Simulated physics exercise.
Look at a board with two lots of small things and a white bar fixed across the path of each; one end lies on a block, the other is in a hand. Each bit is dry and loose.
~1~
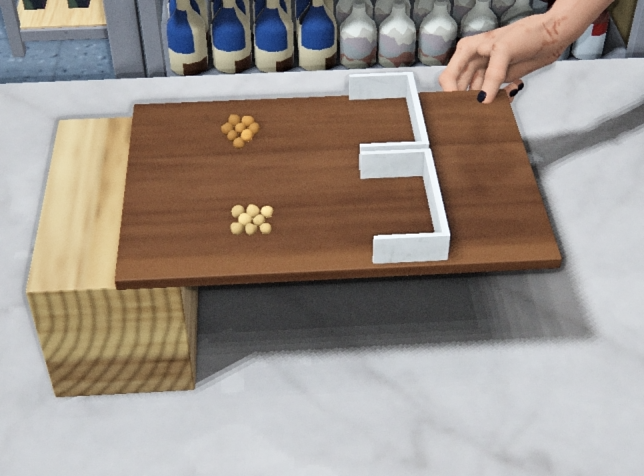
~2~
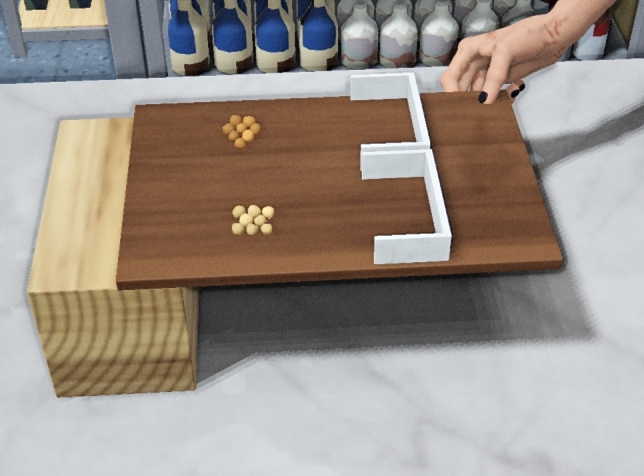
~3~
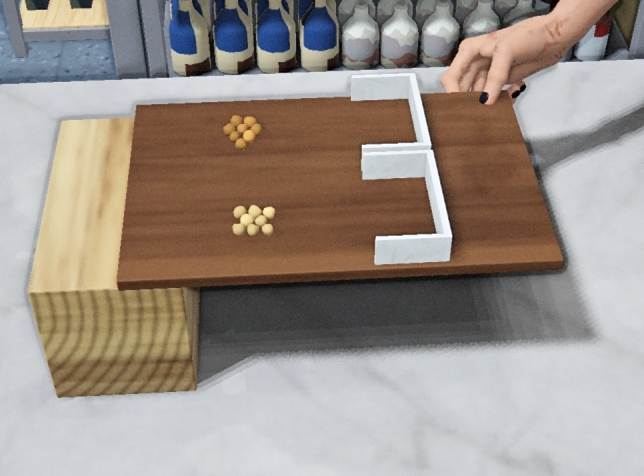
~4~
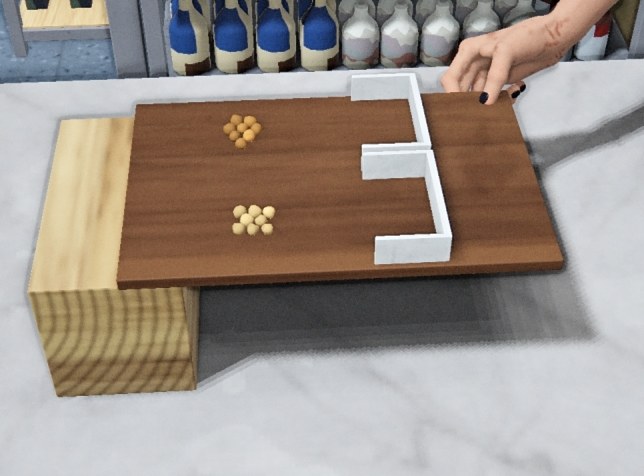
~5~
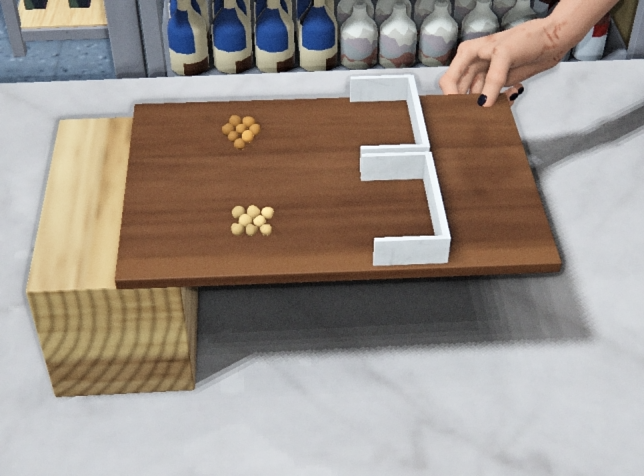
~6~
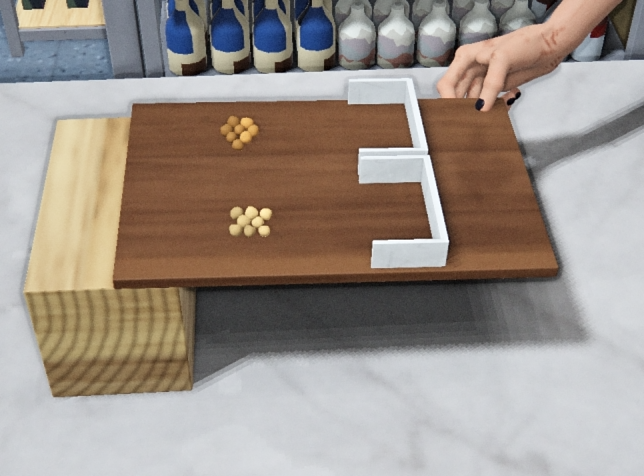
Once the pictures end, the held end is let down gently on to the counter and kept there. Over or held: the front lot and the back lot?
In order: The front lot is going to gather behind its barrier, the back lot is going to gather behind its barrier.
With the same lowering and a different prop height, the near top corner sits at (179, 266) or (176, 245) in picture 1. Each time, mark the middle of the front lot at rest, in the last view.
(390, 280) and (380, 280).
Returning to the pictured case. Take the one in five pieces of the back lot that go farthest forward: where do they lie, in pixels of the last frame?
I'd put its middle at roughly (387, 199) pixels.
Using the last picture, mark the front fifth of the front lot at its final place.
That fifth finishes close to (402, 292).
Then, 0.34 s past the last view, board sloping at 9°; front lot where it was; back lot where it was.
Then, 0.76 s past the last view, board sloping at 19°; front lot on its way down; back lot on its way down.
Then, 1.22 s past the last view, board resting at 26°; front lot has reached its bar; back lot has reached its bar.
Finally, board resting at 26°; front lot gathered behind its bar; back lot gathered behind its bar.
